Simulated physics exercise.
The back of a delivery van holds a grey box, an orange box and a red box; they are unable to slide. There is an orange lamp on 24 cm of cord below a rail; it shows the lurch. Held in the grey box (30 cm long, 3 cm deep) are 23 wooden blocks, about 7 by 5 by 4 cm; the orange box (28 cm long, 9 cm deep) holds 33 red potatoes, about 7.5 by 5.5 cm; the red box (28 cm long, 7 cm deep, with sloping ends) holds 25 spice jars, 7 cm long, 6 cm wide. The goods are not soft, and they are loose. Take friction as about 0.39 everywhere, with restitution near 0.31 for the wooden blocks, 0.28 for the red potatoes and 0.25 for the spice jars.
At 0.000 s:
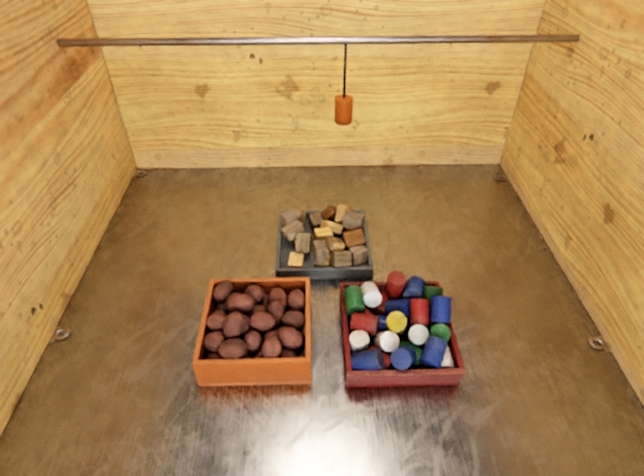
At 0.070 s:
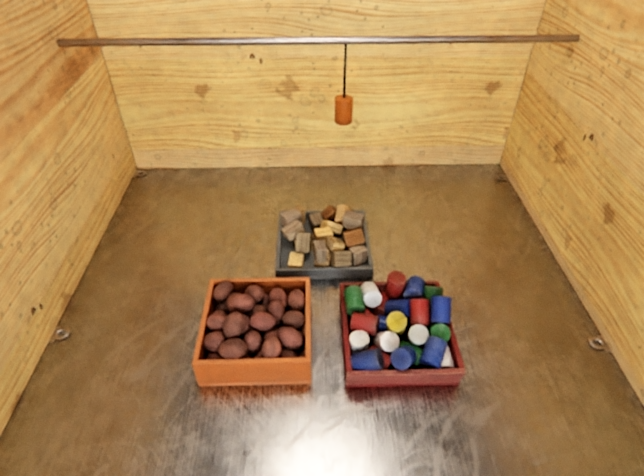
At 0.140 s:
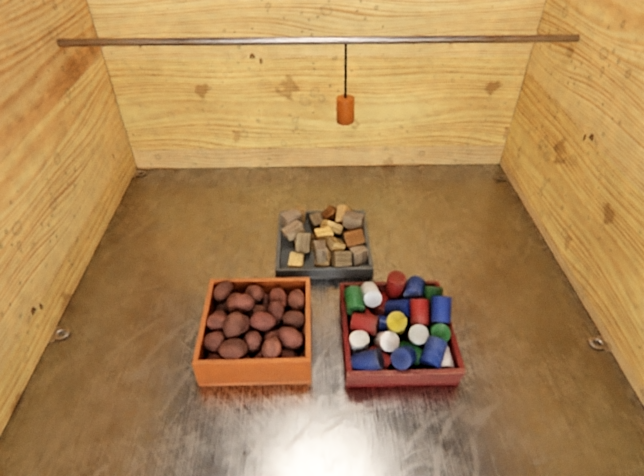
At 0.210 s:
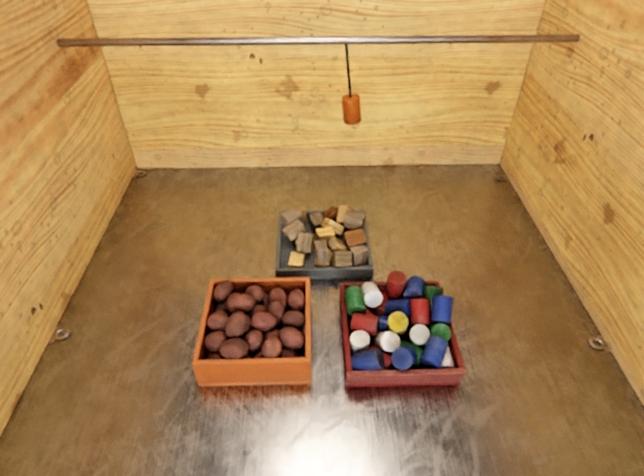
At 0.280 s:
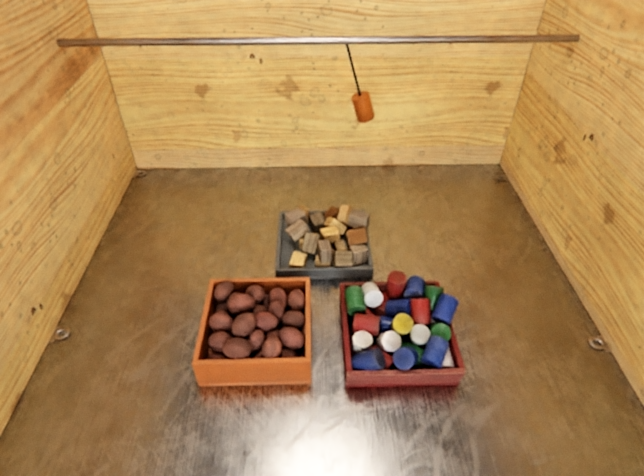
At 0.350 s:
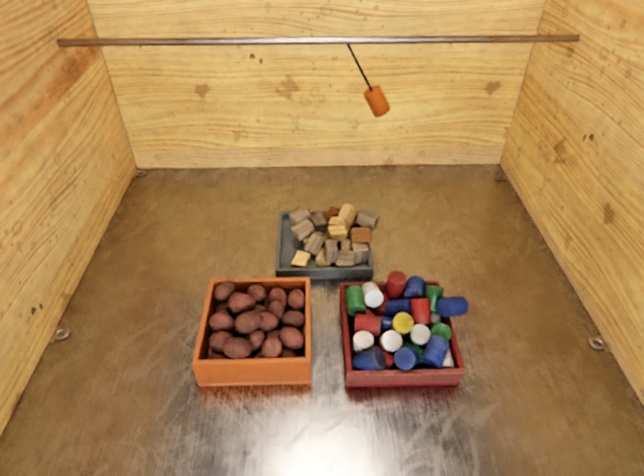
The clip shows three open boxes of blocks, reddish-brown lumps and colourful cylinders on a floor between wooden walls; a hanging orange cylinder swings rightward, then the blocks and cylinders shift right, one blue cylinder crossing its red box's rim.
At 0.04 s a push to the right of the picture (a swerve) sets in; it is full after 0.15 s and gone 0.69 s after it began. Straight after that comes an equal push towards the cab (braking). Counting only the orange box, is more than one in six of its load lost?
No, my guess is the share lost is smaller than a sixth.
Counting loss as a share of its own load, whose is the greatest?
Answer: The grey box.
After 0.62 s, the grey box is down by 4 of 23, the orange box has all 33 and the red box is down by 1 of 25.
After 0.95 s, the grey box is down by 5 of 23, the orange box has all 33 and the red box is down by 1 of 25.
After 1.42 s, the grey box is down by 6 of 23, the orange box has all 33 and the red box is down by 2 of 25.
Final count (at 2.02 s), the grey box is down by 6 of 23, the orange box is down by 1 of 33 and the red box is down by 2 of 25. Asked share, 1 of 33, 3 per cent.
